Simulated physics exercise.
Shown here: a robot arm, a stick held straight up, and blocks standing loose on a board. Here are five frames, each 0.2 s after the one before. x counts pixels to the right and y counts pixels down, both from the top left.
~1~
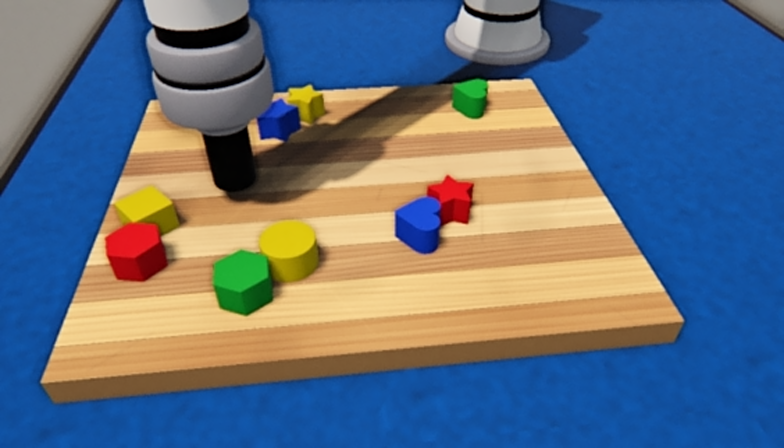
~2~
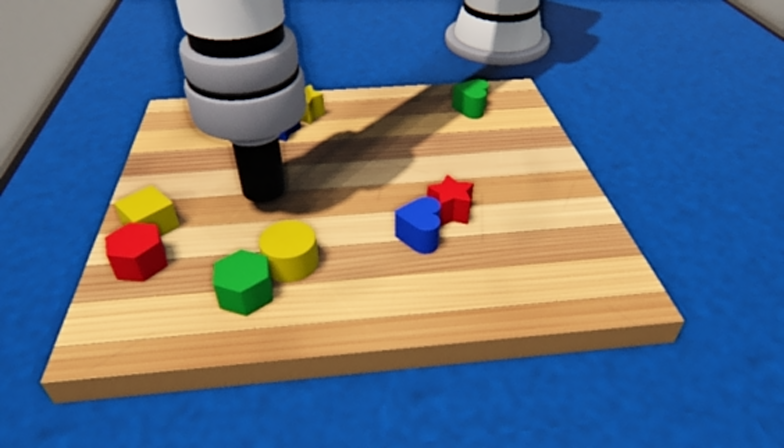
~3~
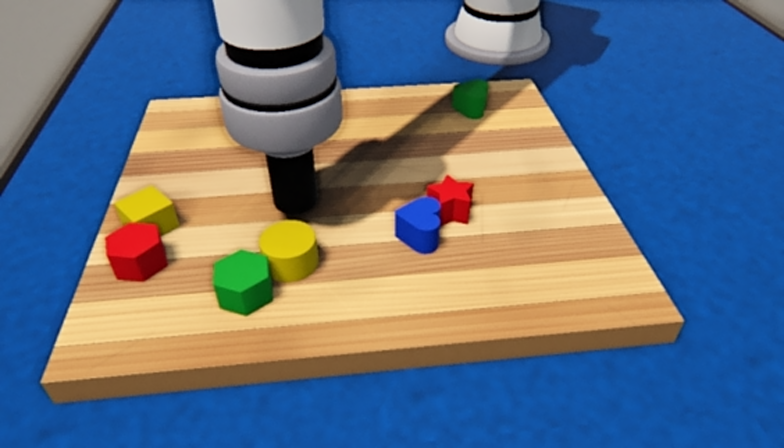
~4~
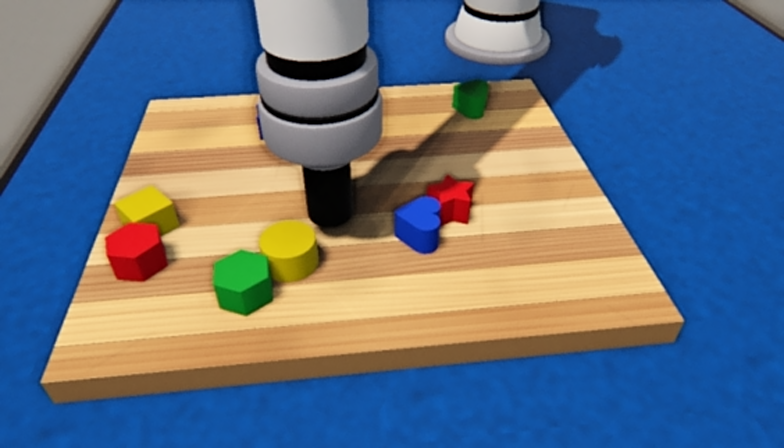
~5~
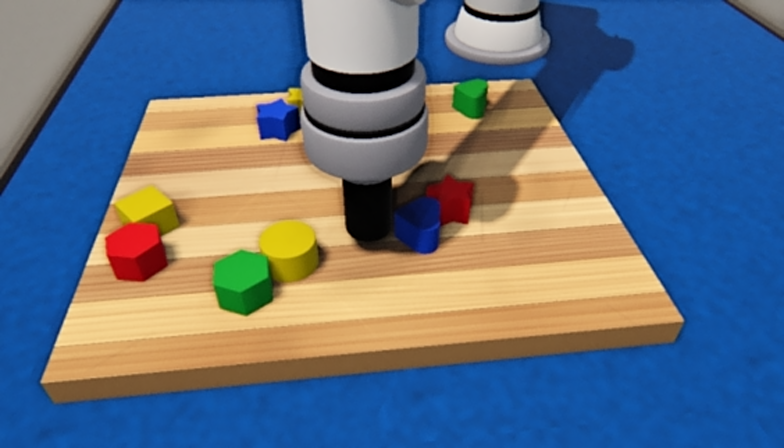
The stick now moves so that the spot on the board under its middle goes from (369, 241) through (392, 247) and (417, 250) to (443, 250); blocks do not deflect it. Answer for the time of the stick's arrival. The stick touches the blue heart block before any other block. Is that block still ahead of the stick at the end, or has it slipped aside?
Expect to find it ahead of the stick.
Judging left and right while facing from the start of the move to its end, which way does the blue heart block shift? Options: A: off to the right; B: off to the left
Answer: B.
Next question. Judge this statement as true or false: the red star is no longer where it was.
That claim is true.
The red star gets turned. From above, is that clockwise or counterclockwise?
Spins counterclockwise.
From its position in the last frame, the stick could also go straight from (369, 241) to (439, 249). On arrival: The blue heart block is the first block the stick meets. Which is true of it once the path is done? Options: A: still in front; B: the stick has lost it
Answer: A.
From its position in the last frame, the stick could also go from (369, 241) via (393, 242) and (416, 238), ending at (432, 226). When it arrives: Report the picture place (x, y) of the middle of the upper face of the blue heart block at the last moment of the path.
Its top middle will sit at (475, 212).
On the path given first. Halfway along, stick (405, 237); blue heart block (444, 212); red star (460, 187), turned 35° anticlockwise.
At the end, stick (444, 237); yellow circle still; blue heart block (479, 209); red star (470, 184), turned 85° anticlockwise.
